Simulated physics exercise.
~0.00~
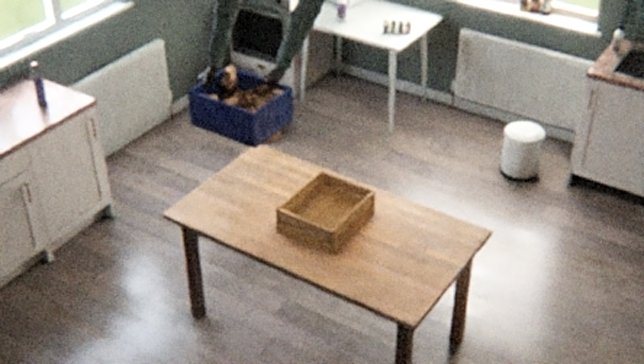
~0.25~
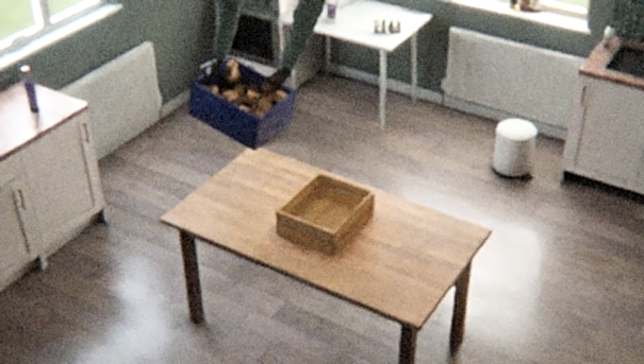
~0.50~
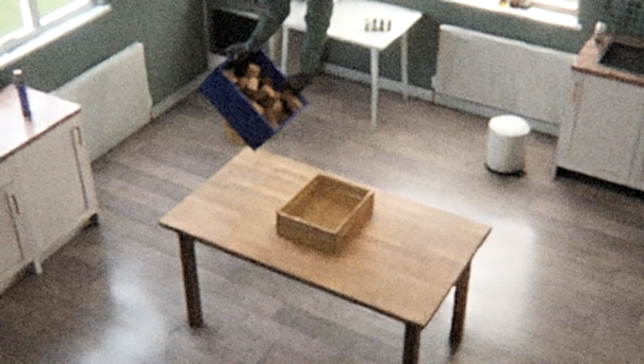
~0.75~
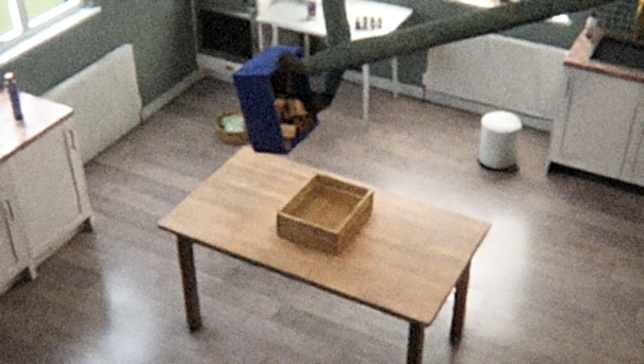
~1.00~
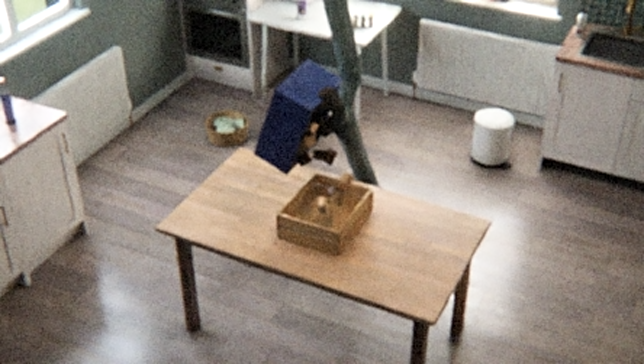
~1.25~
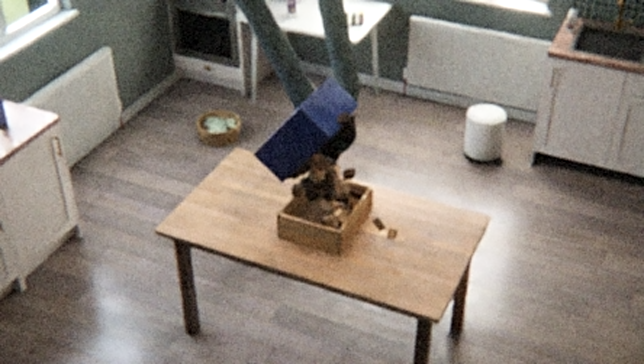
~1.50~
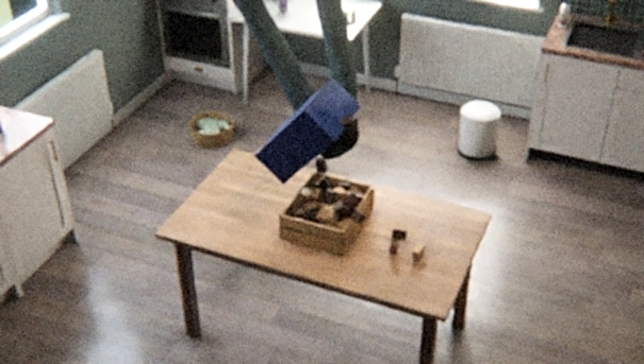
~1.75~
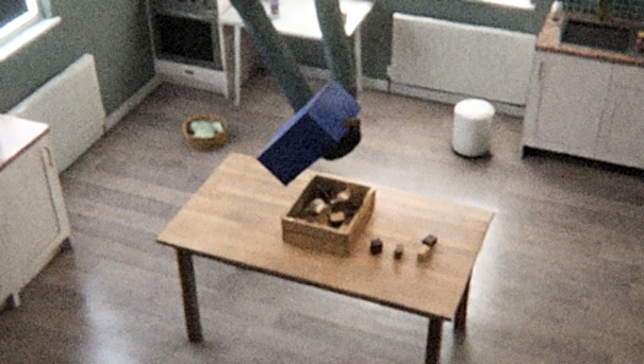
In a kitchen, two dark arms tip wooden blocks from a blue box into a wooden box, spilling a few.
